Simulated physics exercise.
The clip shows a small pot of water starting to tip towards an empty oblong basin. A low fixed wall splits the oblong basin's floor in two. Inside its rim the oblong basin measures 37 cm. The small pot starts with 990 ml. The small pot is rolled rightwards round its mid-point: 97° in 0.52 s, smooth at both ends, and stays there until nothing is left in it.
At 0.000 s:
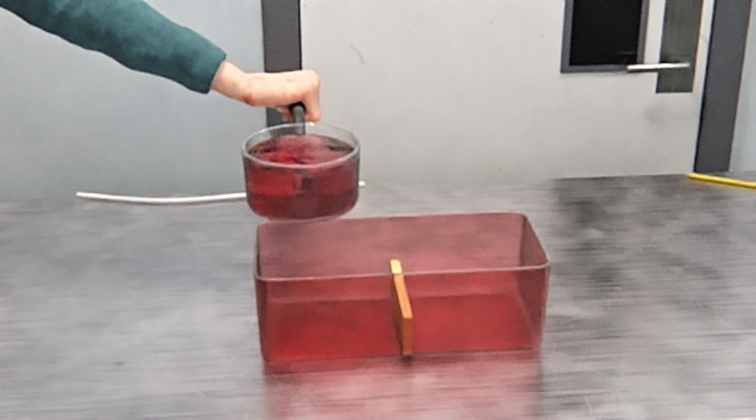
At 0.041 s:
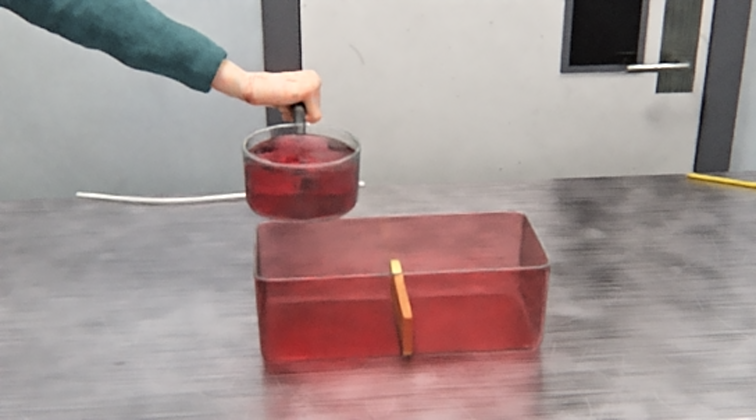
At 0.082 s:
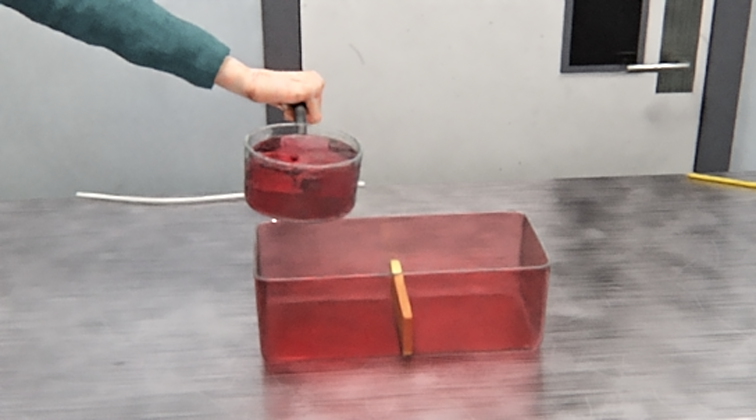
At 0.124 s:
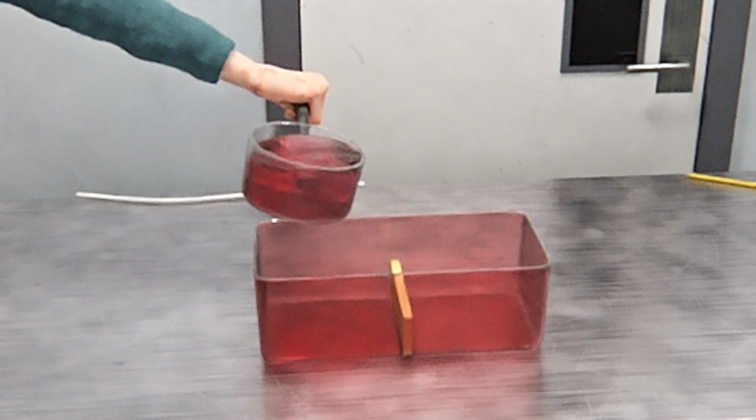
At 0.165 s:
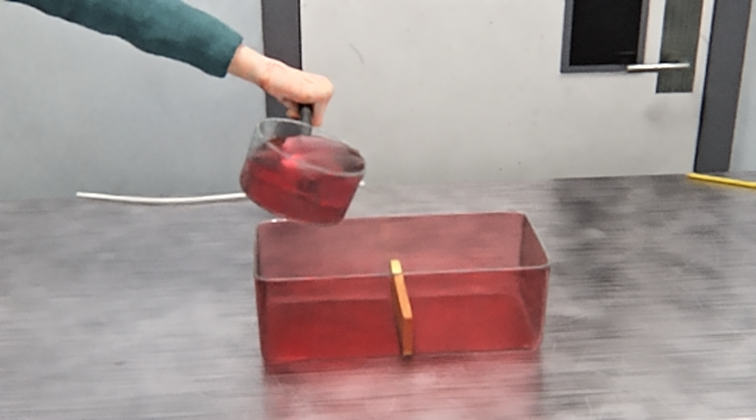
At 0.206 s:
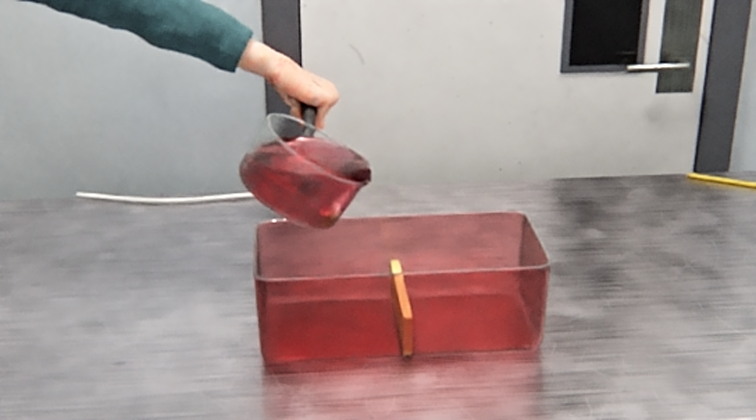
A clear pot of red liquid, held by a hand in a green sleeve, hangs nearly level above a reddish oblong basin with an orange divider, then tilts steadily rightwards until its right rim is well below its left.
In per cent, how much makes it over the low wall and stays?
The far part has some 41 per cent.
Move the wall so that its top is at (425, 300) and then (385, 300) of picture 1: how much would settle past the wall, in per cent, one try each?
First 20, then 75 per cent.
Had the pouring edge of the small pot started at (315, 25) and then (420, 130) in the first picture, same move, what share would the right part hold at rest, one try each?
First 30, then 90 per cent.
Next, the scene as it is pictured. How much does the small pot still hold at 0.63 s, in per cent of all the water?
About 10 per cent.
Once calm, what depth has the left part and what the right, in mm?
Some 20 mm on the left and 14 mm on the right.
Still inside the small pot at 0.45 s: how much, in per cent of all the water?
Some 32 per cent.
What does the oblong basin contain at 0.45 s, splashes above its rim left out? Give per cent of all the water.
About 36 per cent.
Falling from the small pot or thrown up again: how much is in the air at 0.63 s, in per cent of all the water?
Some 5 per cent.
After 0.45 s the tilt is 93° and 33 per cent is still to pour, 14 is left of the wall and 23 right of it.
After 0.63 s the tilt is 97° and 9 per cent is still to pour, 44 is left of the wall and 42 right of it.
After 0.82 s the tilt is 97° and 3 per cent is still to pour, 52 is left of the wall and 41 right of it.
After 1.02 s the tilt is 97° and 1 per cent is still to pour, 57 is left of the wall and 41 right of it.
In the end 58 per cent lies left of the wall, 41 right of it and 1 outside.
